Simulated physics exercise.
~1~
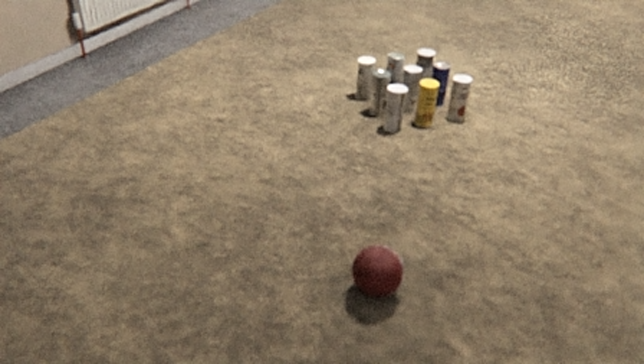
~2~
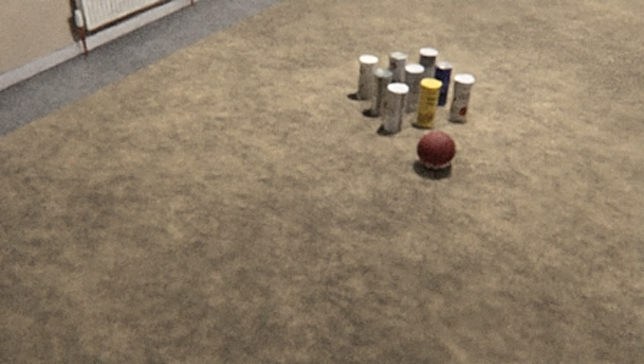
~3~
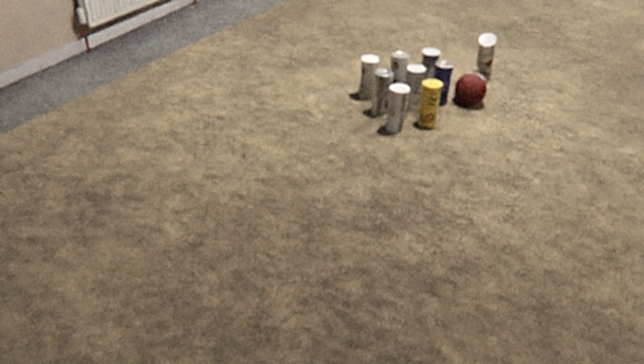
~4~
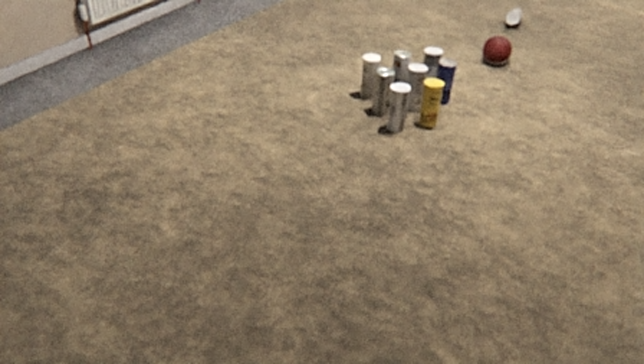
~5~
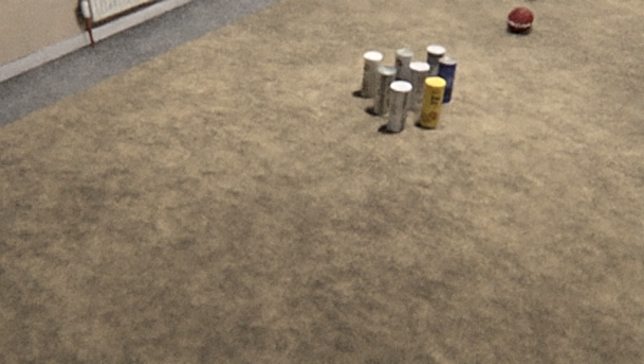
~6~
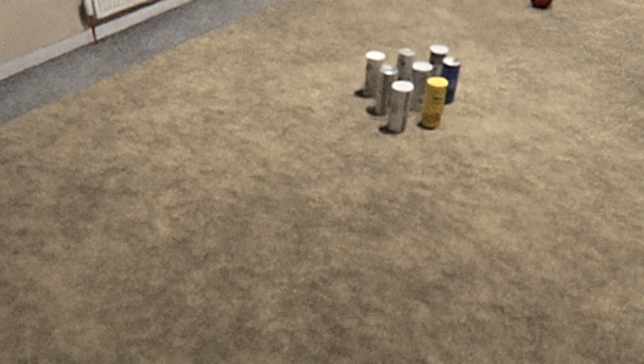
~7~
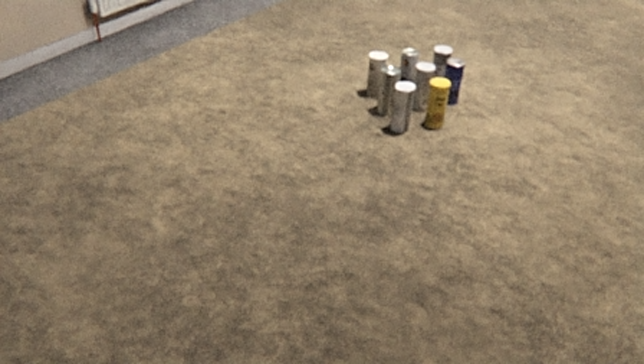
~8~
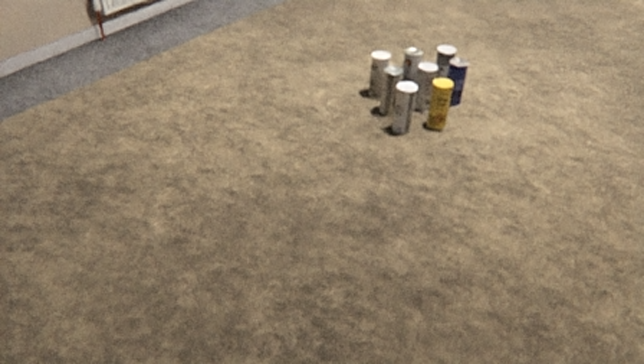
A red ball rolls away across the floor, knocks over one canister and leaves view.
